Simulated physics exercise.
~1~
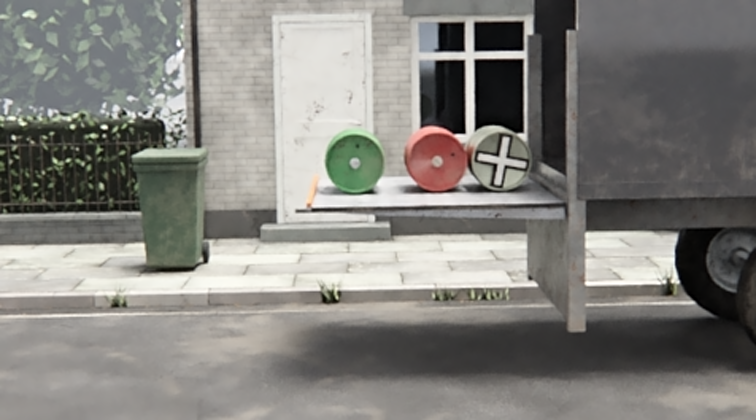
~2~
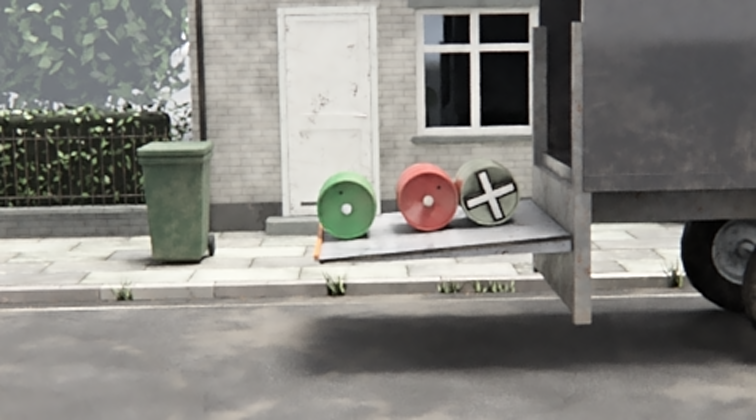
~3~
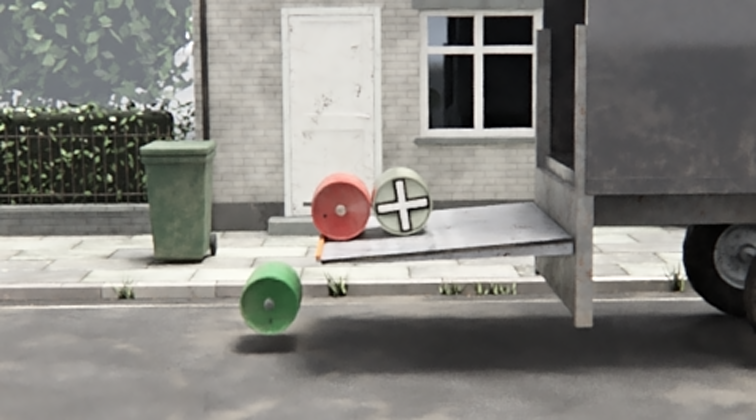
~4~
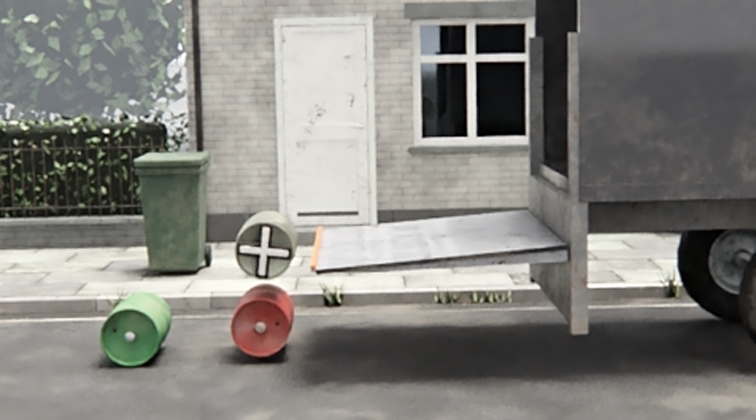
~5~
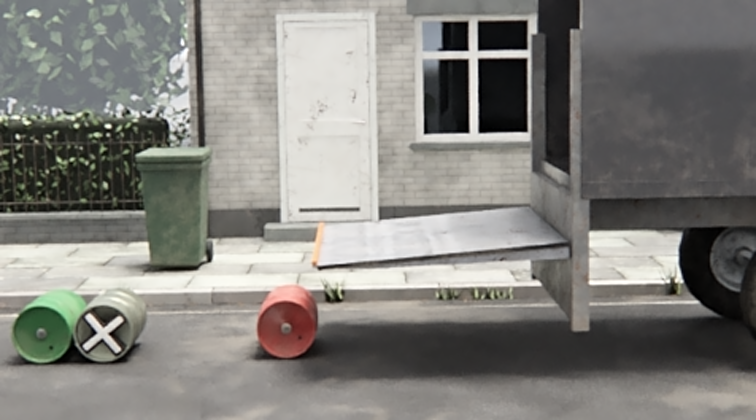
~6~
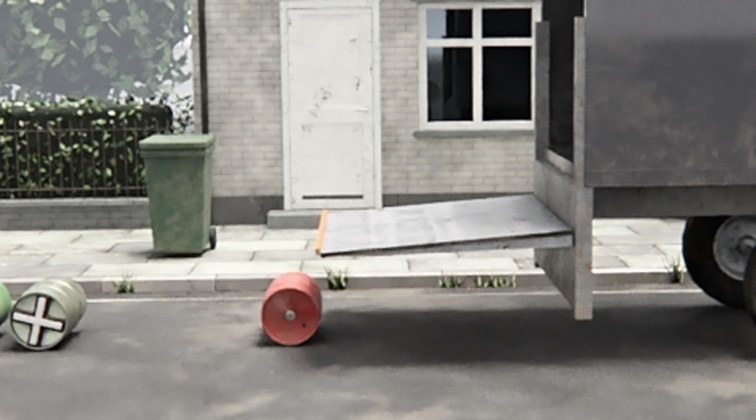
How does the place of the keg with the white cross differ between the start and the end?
At the start it sits on the raised lift plate, closest to the lorry. By the end it is down on the road at the far left, next to the green keg.
